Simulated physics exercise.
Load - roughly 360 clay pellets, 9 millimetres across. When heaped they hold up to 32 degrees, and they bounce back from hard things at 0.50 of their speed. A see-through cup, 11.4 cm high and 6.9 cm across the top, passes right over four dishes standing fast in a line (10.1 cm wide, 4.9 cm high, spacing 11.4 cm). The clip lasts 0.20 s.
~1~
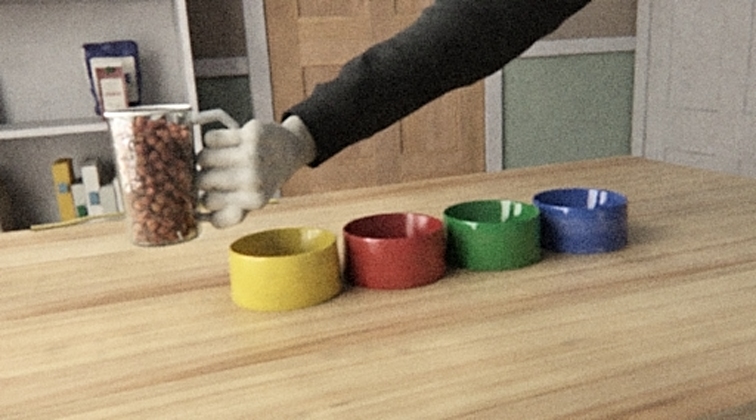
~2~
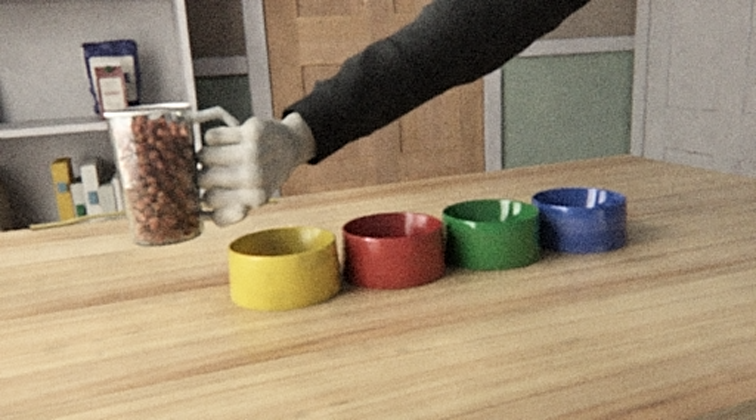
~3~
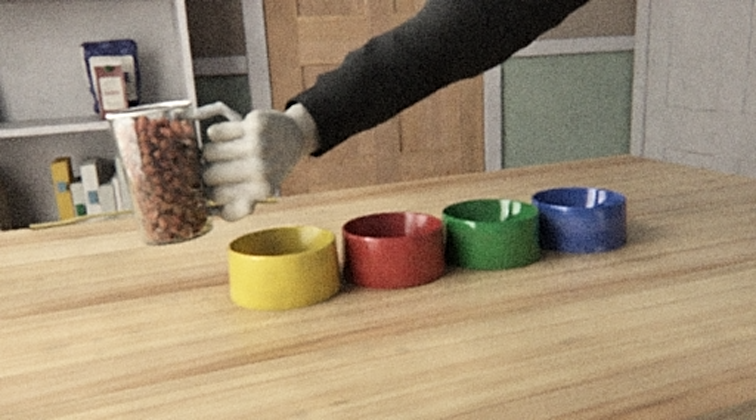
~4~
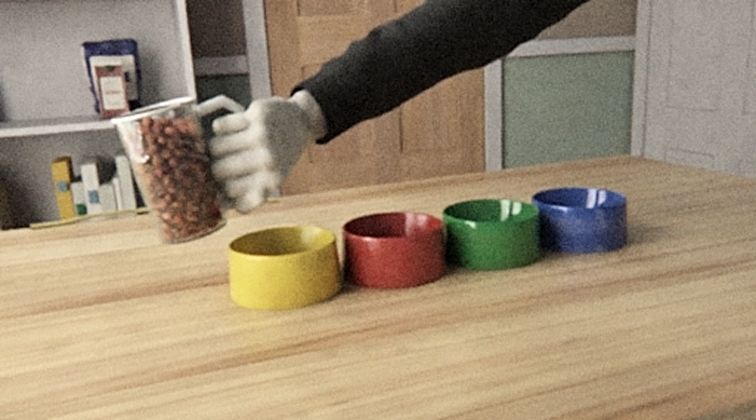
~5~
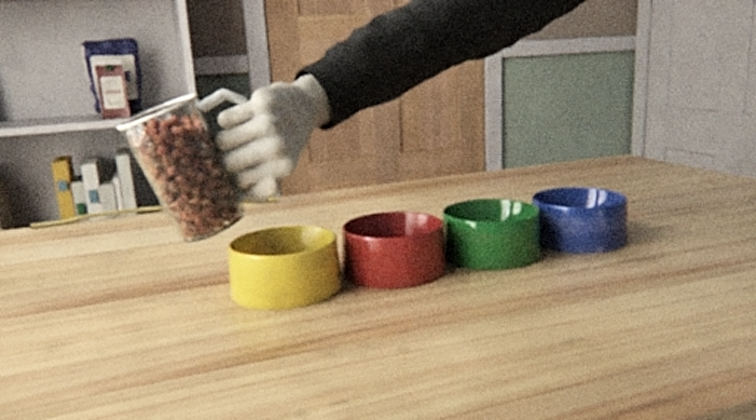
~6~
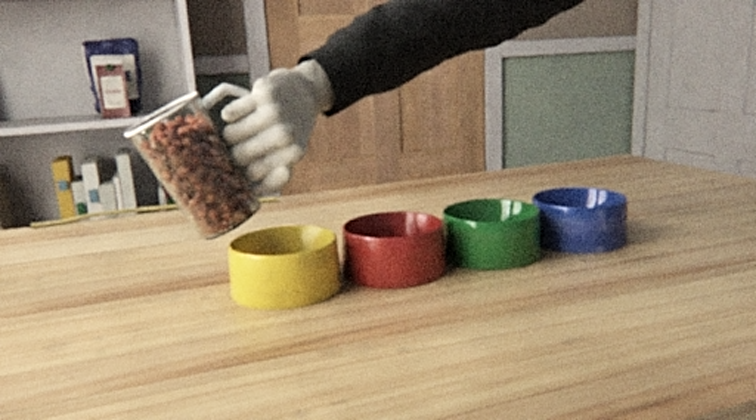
A gloved hand held a clear cup of reddish-brown pellets by its handle and steadily tilted it to the left, shifting it slightly right, beside a row of yellow, red, green and blue dishes.
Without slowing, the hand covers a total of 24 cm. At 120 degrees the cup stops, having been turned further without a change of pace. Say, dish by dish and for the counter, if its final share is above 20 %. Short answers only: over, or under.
Red over. Blue under. Green under. Yellow over. Counter under.
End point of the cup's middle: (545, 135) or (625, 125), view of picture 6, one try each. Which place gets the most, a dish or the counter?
Top receivers, in order: Yellow and yellow.
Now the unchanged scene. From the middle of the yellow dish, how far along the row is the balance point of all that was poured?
About 4 cm to its right-hand side.
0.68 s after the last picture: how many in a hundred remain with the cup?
Roughly 55 per cent.
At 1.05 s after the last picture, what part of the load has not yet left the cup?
5 per cent.
Then, 0.41 s after the last picture, tilt 100 degrees; cup holds 100 %.
Then, 0.68 s after the last picture, tilt 120 degrees; cup holds 55 %, yellow 45 %.
Then, 1.05 s after the last picture, tilt 120 degrees; cup holds 5 %, red 25 %, yellow 55 %.
In the end, red 35 %, blue 0 %, green 0 %, yellow 55 %, counter 10 %.
